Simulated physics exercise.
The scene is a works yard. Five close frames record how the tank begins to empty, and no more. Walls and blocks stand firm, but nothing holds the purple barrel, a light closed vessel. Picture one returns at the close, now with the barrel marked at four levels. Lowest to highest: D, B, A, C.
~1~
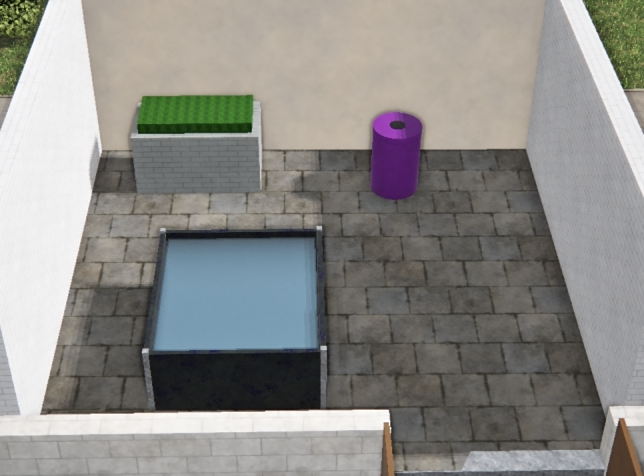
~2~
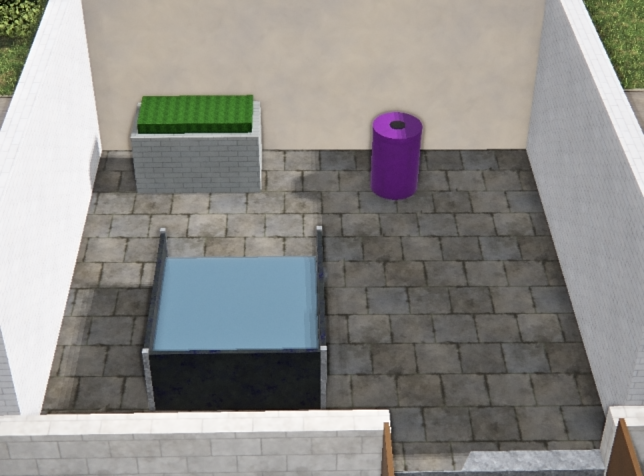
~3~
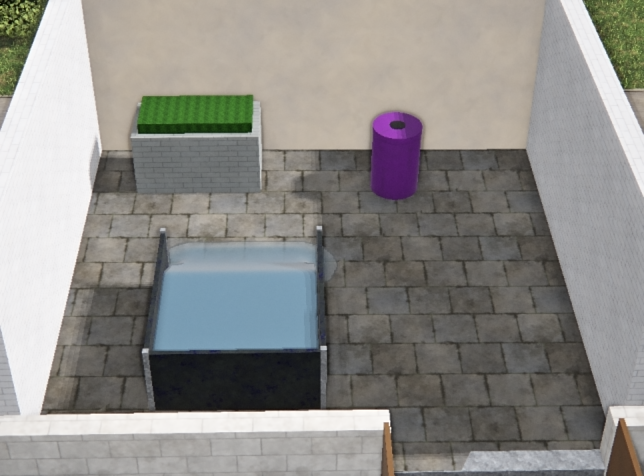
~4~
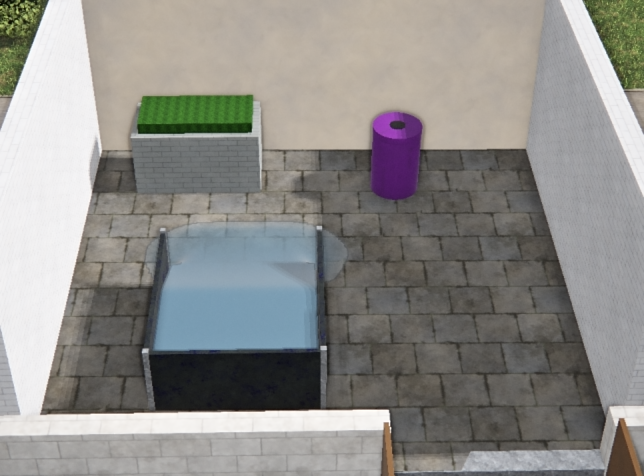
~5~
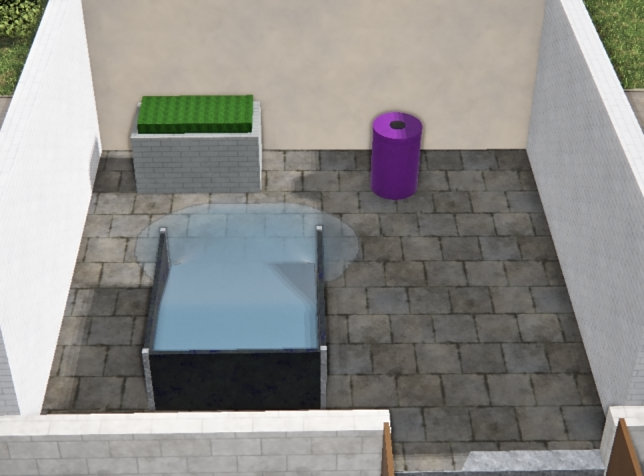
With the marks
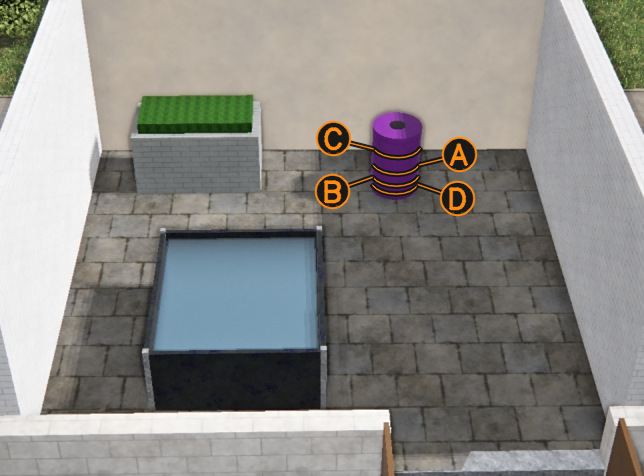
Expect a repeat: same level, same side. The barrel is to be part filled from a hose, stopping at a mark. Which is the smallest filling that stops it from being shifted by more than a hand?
It is A.
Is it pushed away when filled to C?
No, not at all.
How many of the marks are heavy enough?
Two.
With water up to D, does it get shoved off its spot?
Yes, it does.
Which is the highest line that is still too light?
The answer is B.
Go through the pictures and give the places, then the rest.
Lid of the purple barrel at (397, 125); tank full, its middle at (239, 293); open gate at (499, 412), in the first picture.
Water covers 3 % of the ground, mostly out of sight from here, in the second picture.
Water covers 5 % of the ground, mostly out of sight from here, in the third picture.
Water covers 9 % of the ground, mostly out of sight from here, in the fourth picture.
Lid of the purple barrel at (397, 125); 13 % of the ground wet, in view closest to the barrel at (327, 217), in the fifth picture.
On the marked copy, A at (397, 174); B at (396, 186); C at (398, 157); D at (396, 194); from the bottom up D, B, A, C.
For line A, it does not move.
For line B, it is pushed about its own width away.
For line C, it does not move.
For line D, it is pushed about 4 times its own width away.
